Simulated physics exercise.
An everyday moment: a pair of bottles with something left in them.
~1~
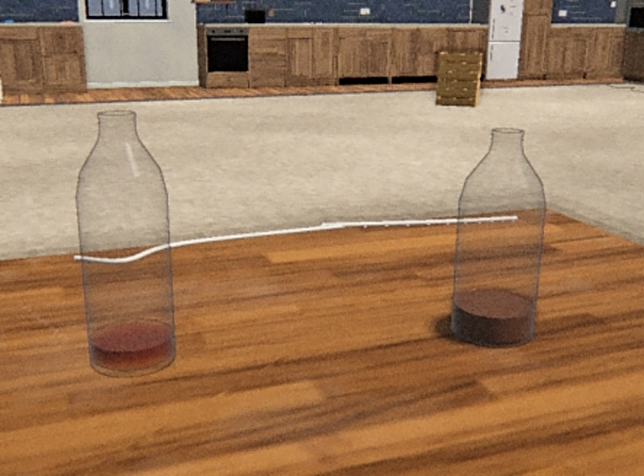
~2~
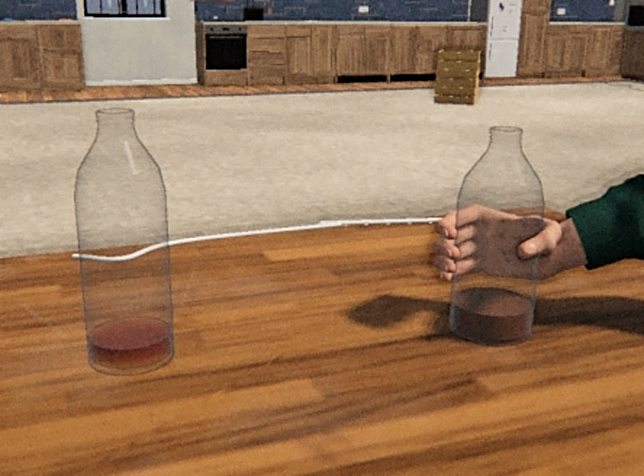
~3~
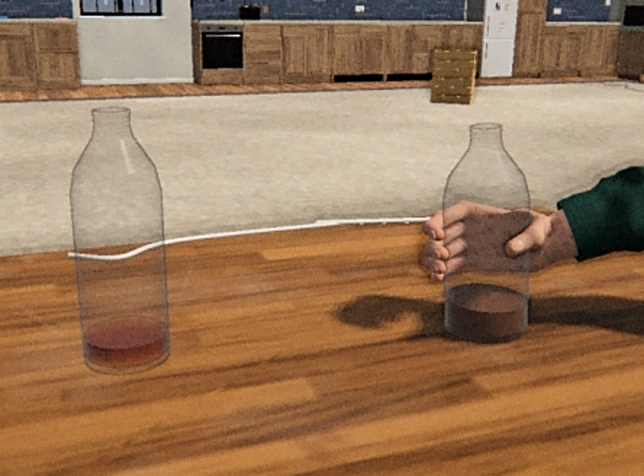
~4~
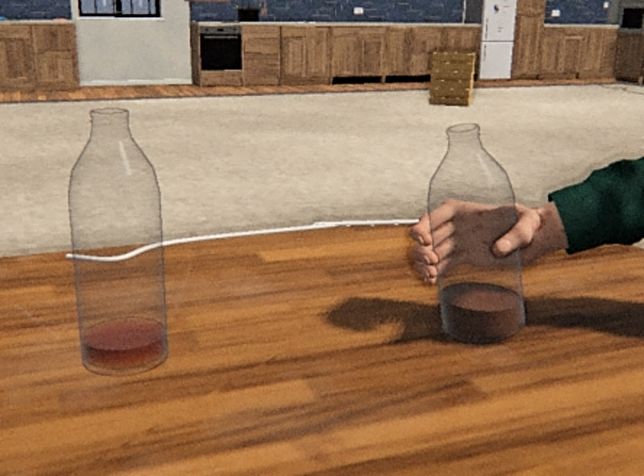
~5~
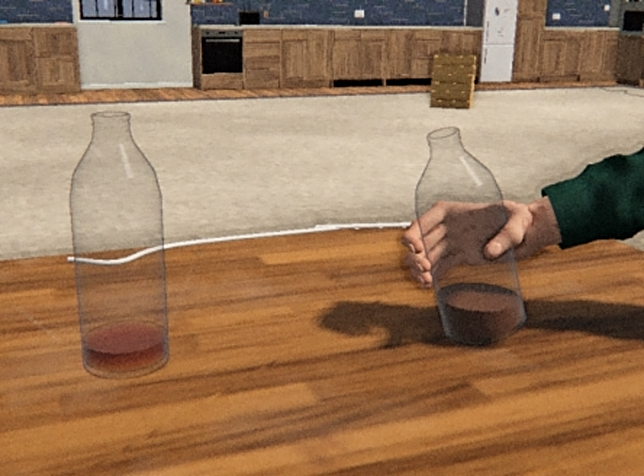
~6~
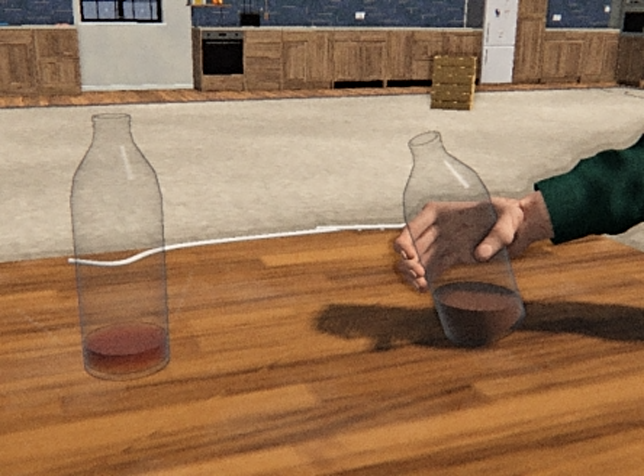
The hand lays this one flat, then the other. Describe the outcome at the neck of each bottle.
Left bottle: The contents stay inside. Right bottle: The contents stay inside.
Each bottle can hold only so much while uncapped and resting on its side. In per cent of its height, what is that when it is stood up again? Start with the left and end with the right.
Around 24 percent for the first, 26 percent for the second.
Next, the right bottle is nearly down; right bottle, dry at the neck.
After that, the right bottle lies flat; right bottle, dry at the neck.
Finally, both lie flat; right bottle, dry at the neck; left bottle, dry at the neck.
